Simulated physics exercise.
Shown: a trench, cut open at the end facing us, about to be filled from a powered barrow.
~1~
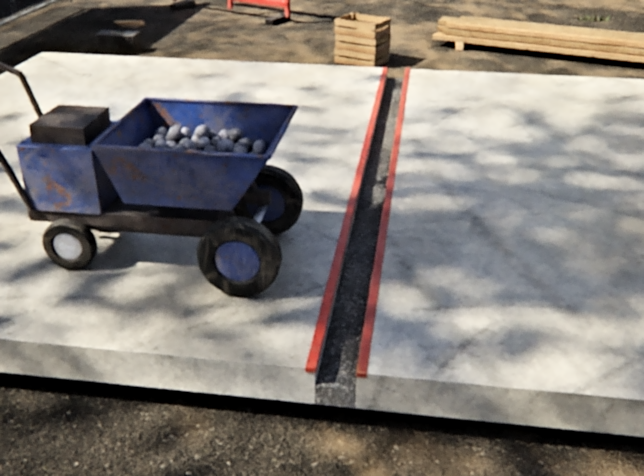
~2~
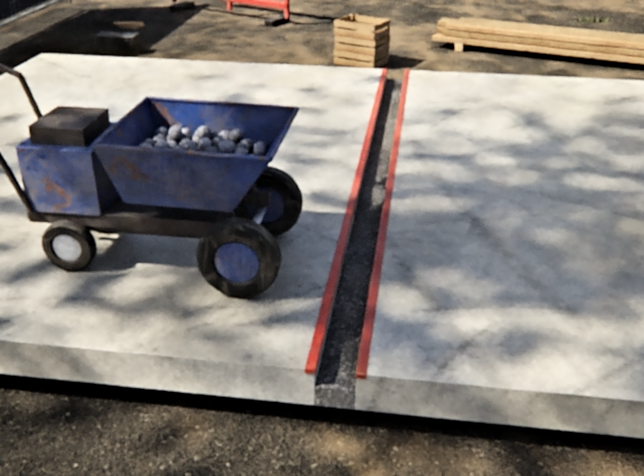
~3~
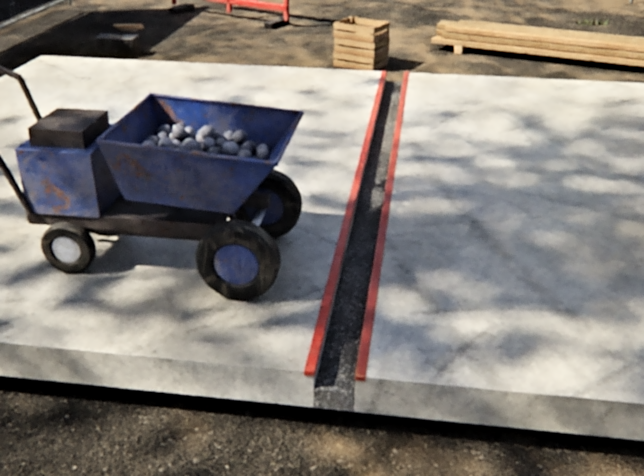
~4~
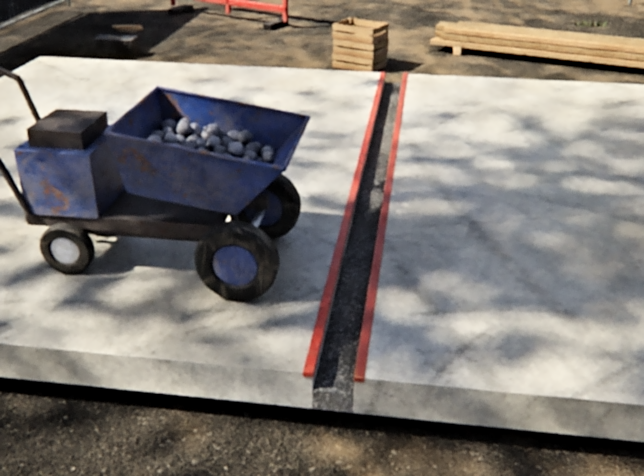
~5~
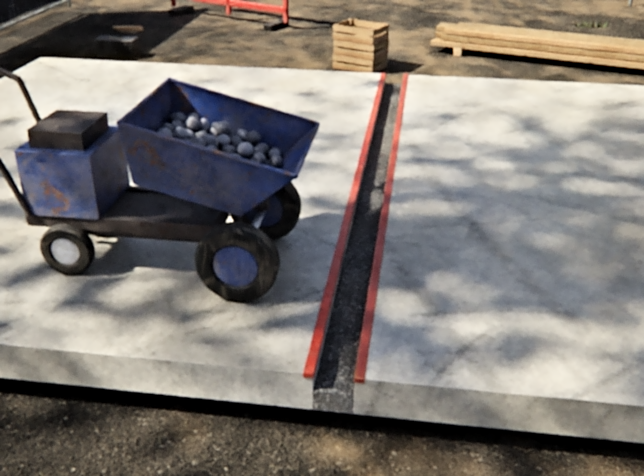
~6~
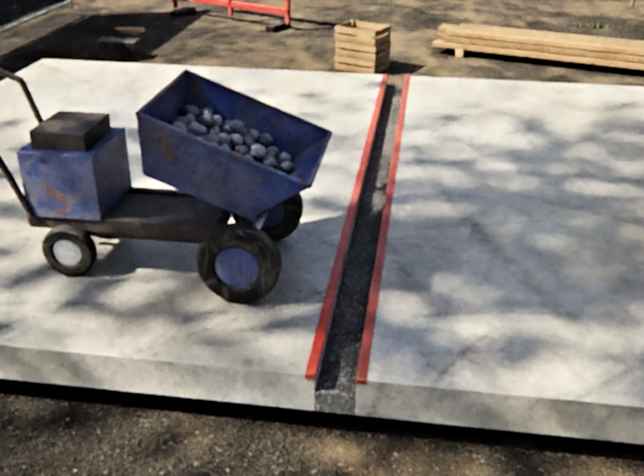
A blue skip of grey cobbles sits on a small black-wheeled barrow at left, on a pale, shadow-dappled slab seen from slightly above. A dark, narrow trench edged with two red strips crosses the slab near the middle, with a wooden crate and stacked planks behind. The skip slowly tilts toward the right, its rear rising clearly, while the wheels and view stay almost still.
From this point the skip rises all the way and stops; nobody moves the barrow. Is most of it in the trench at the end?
Most stays out.
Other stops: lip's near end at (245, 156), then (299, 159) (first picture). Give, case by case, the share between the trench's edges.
Result: Try 1 = 50 %, try 2 = 0 %.
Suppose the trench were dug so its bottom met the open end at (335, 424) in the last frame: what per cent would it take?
The share comes out near 20 percent.
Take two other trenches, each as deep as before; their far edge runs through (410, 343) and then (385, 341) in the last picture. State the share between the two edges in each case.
About 90 %, then 50 %.
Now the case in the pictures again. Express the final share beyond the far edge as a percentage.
Result: Close to 65 %.
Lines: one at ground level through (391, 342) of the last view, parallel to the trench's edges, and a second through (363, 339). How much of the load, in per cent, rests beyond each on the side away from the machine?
40 and 70 in a hundred.
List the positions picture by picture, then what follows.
In the first picture, lip of the skip near (269, 158), level; top of the load near (190, 146), round cobbles; first edge of the trench near (320, 328); far edge near (368, 332), the trench under half as wide as the skip, and about half as deep as wide.
In the second picture, lip of the skip near (270, 160), tipped barely; top of the load near (191, 147).
In the third picture, lip of the skip near (276, 164), tipped barely; top of the load near (183, 151).
In the fourth picture, lip of the skip near (284, 169), tipped a little; top of the load near (171, 141).
In the fifth picture, lip of the skip near (295, 176), tipped a little; top of the load near (180, 135).
In the sixth picture, lip of the skip near (309, 186), tipped clearly; top of the load near (181, 134); first edge of the trench near (320, 335); far edge near (367, 339).
Shortly afterwards, skip tipped steeply; the whole lot in the skip.
Next, skip tipped right over; the bulk in the skip; only a few in or heaped over the trench; near a quarter beyond it; only a few falling.
Some moments later, skip tipped right over; near a quarter in the skip; a little in or heaped over the trench; near two thirds beyond it.
In the end, skip tipped right over; a little in the skip; near a quarter in or heaped over the trench; near two thirds beyond it.
